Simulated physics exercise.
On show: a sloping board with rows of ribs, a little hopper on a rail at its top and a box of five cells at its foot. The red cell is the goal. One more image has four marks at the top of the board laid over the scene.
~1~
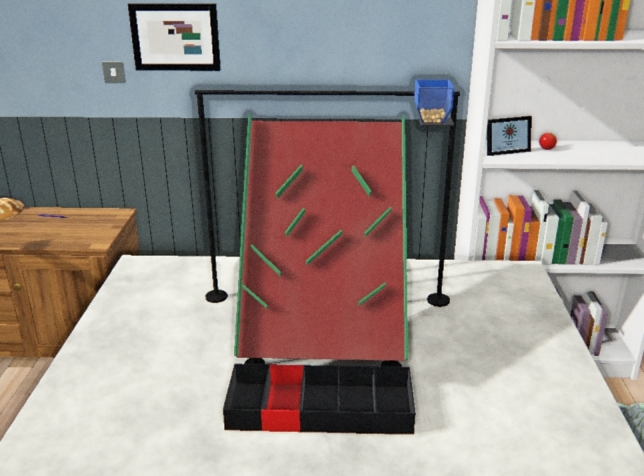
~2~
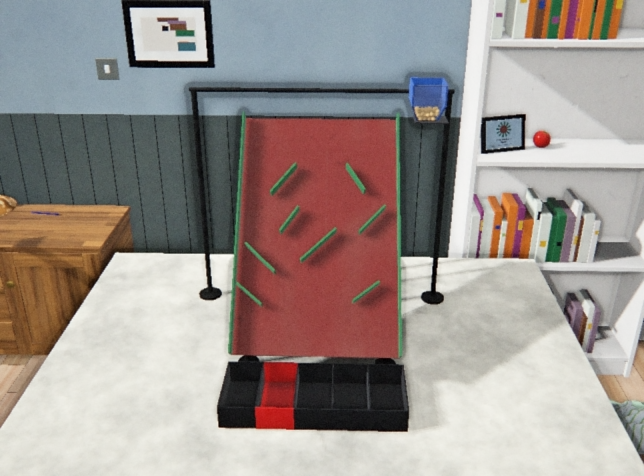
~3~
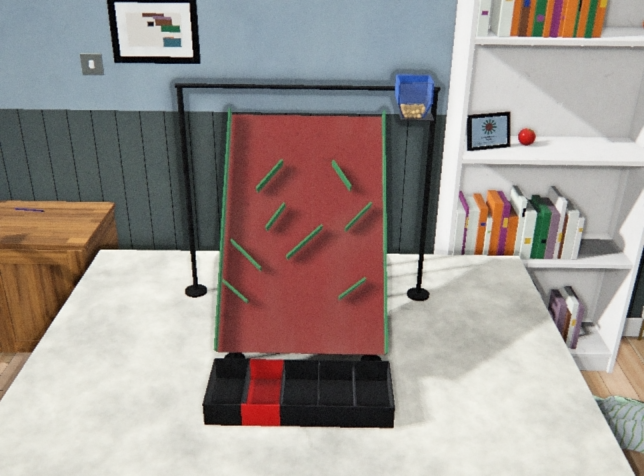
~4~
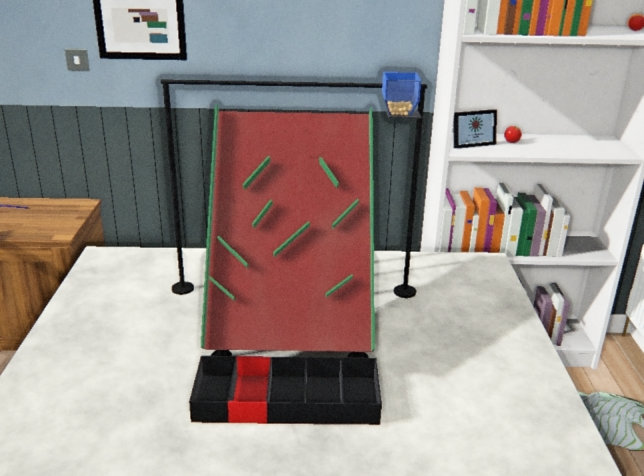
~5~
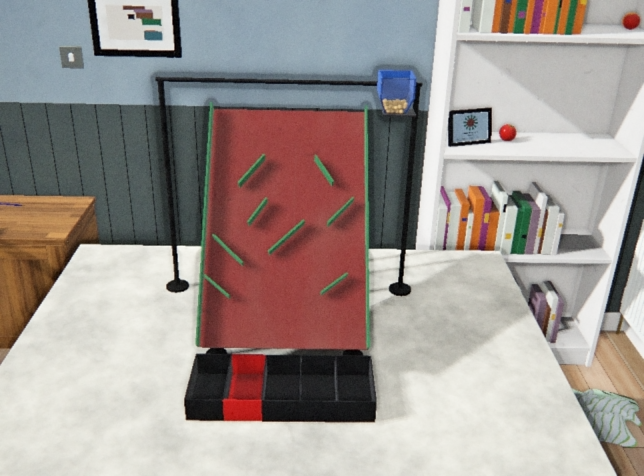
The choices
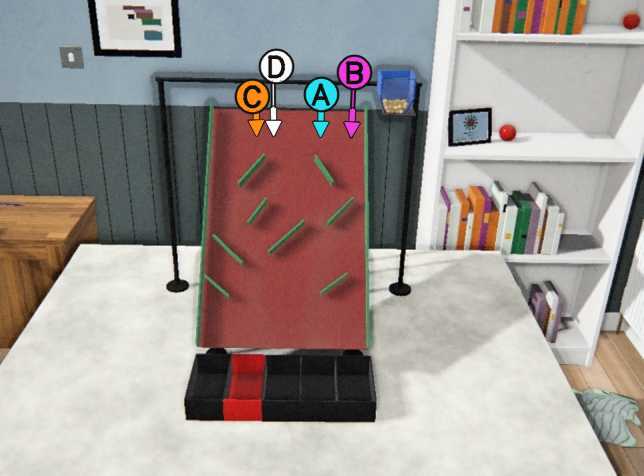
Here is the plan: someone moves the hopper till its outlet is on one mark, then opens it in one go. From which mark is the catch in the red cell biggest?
Mark D does it best.
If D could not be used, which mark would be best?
C.
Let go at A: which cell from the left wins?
The third from the left.
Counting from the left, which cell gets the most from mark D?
The second from the left.
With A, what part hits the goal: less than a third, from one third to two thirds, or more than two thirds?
Less than a third.
On the marked copy, mark A meets the board at (320, 131); mark B meets the board at (351, 131); mark C meets the board at (256, 130); mark D meets the board at (273, 130).
With A, about a quarter in the red cell, about two thirds in other cells, a small part outside the box.
With B, about a quarter in the red cell, about two thirds in other cells, a small part outside the box.
With C, about a third in the red cell, about half in other cells, a stray few outside the box.
With D, most in the red cell, a small part in other cells, a small part outside the box.
